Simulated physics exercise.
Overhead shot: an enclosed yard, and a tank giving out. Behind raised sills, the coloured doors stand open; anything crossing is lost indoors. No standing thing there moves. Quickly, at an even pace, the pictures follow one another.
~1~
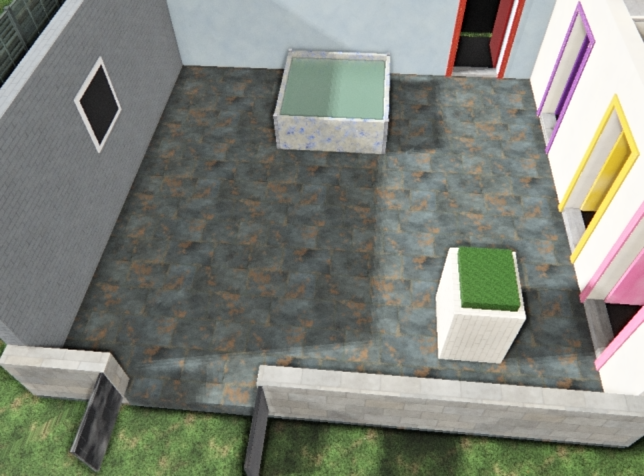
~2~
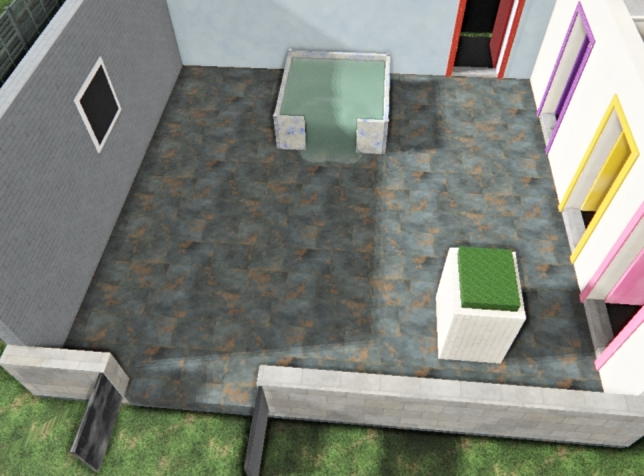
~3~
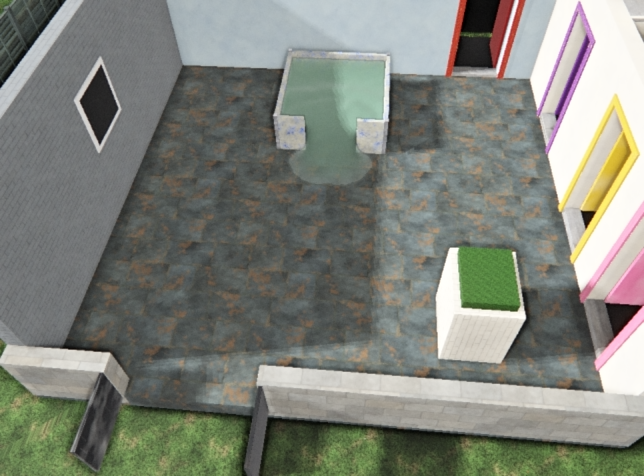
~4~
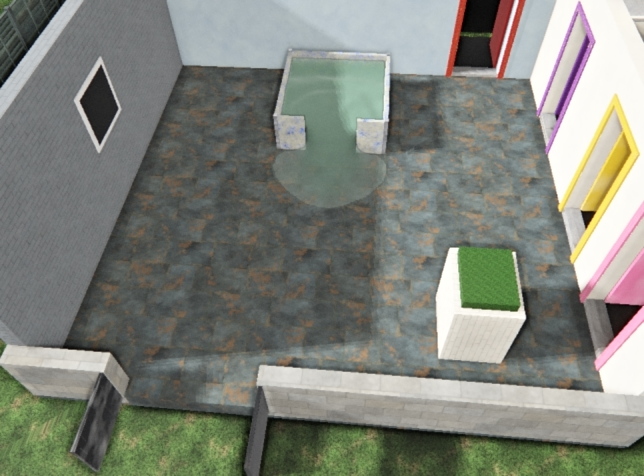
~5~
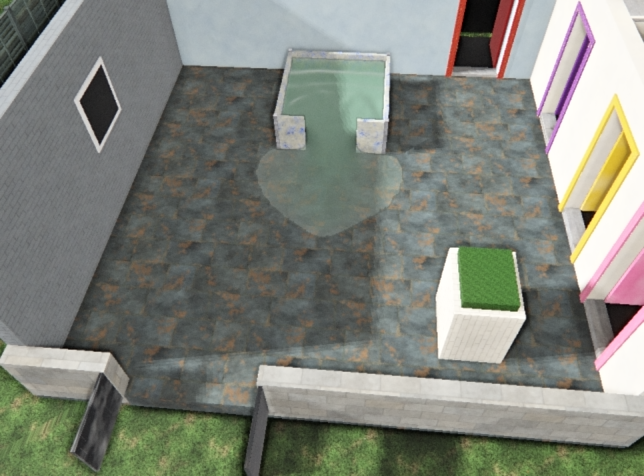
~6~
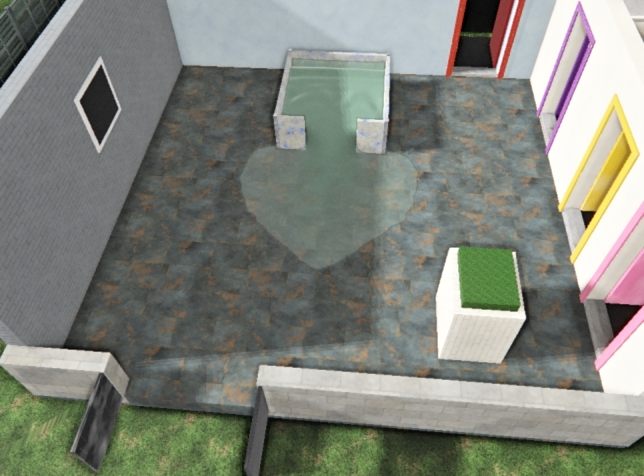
Water poured out of a gap in the front of a tank by the back wall, spreading forward and sideways across the tiled yard, while the white block with the green top stayed still.
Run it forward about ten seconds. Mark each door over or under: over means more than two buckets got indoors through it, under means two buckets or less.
Red door - under, pink door - under, yellow door - under, purple door - under.
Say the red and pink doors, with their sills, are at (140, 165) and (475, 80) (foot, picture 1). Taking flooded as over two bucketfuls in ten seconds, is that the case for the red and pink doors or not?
Going through them, I find the red door door escapes flooding and the pink door door escapes flooding.
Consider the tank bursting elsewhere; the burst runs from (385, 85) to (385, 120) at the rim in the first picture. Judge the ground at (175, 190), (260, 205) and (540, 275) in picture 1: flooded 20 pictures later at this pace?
Unwetted, unwetted, submerged.
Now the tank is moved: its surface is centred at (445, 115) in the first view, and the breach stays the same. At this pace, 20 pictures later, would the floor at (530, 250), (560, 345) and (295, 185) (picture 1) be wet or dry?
Taking the three spots in turn, I'd say drenched, then drenched, then spared.
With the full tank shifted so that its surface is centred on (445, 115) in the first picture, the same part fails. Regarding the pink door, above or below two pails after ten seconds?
The pink door exceeds the threshold.
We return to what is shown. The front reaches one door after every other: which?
It's the one in red.
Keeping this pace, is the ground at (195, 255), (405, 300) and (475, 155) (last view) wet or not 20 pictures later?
The three points read soaked through, soaked through and clear.
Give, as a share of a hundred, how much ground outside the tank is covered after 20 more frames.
Some 50 per cent.
A moment on, water covers 30 % of the floor; the red door not reached, the pink door not reached, the yellow door not reached, the purple door not reached.
Next, water covers 45 % of the floor; the red door not reached, the pink door not reached, the yellow door not reached, the purple door not reached.
Then, water covers 50 % of the floor; the red door not reached, the pink door wet at the sill, nothing in, the yellow door wet at the sill, nothing in, the purple door not reached.
Later, water covers 55 % of the floor; the red door not reached, the pink door wet at the sill, nothing in, the yellow door wet at the sill, nothing in, the purple door not reached.
In the end, water covers 80 % of the floor; the red door wet at the sill, nothing in, the pink door wet at the sill, nothing in, the yellow door wet at the sill, nothing in, the purple door wet at the sill, nothing in.
